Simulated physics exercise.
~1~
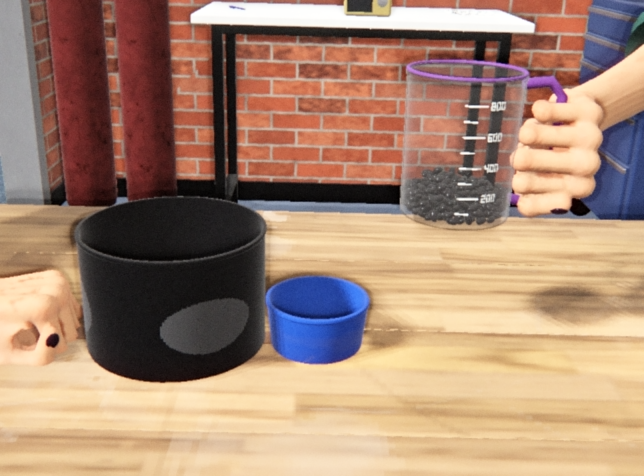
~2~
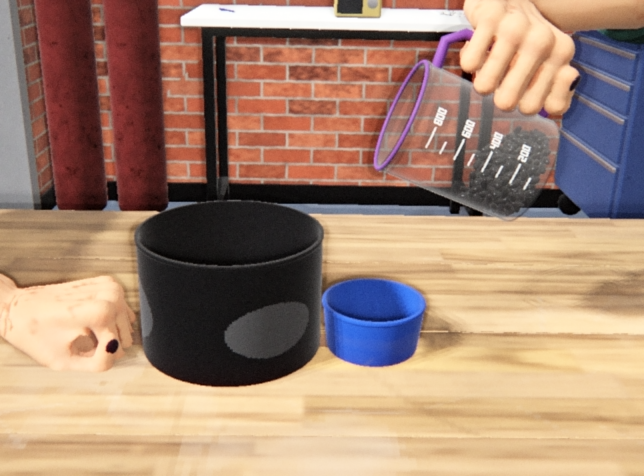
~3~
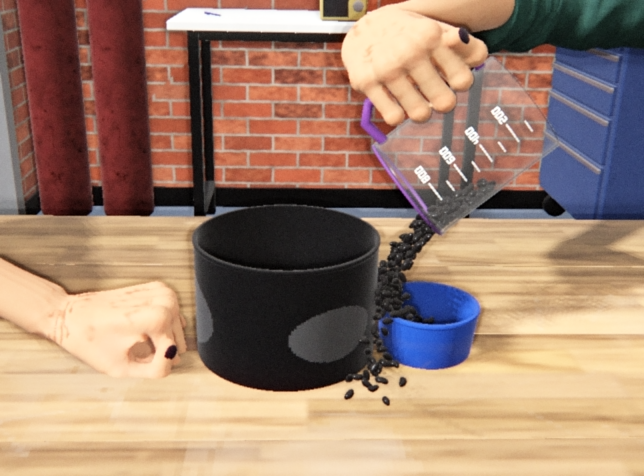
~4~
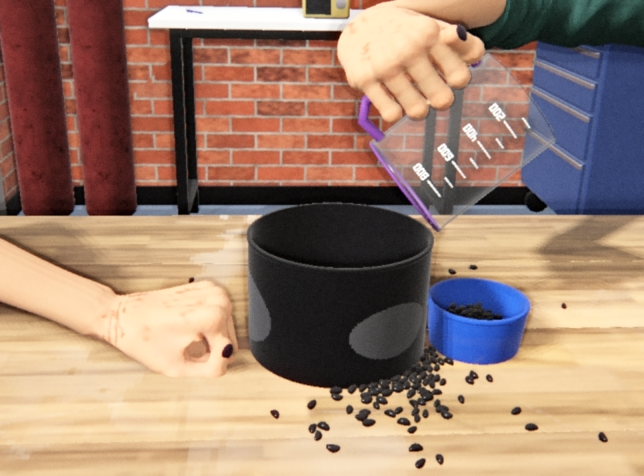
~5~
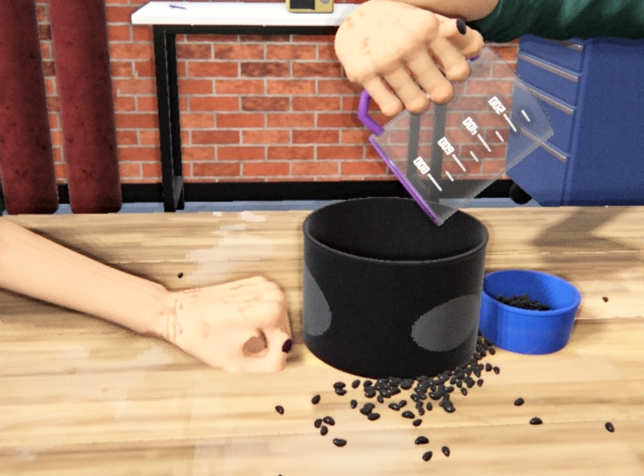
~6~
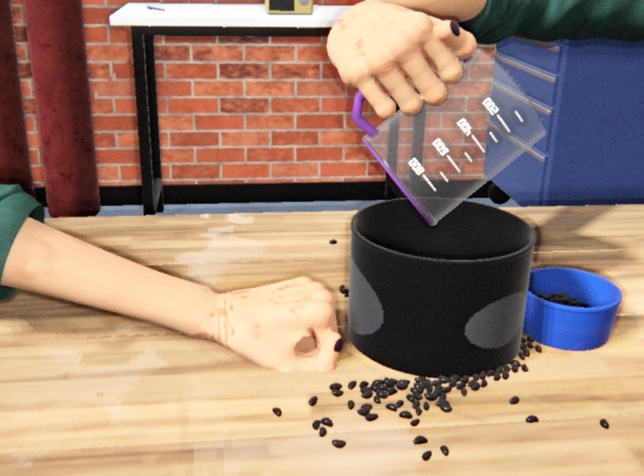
A hand tipped a clear jug of black beans while another slid a black pot and the blue dish beside it steadily to the right; the beans poured out, over half landing in the dish and the rest scattering outside, leaving the pot empty.
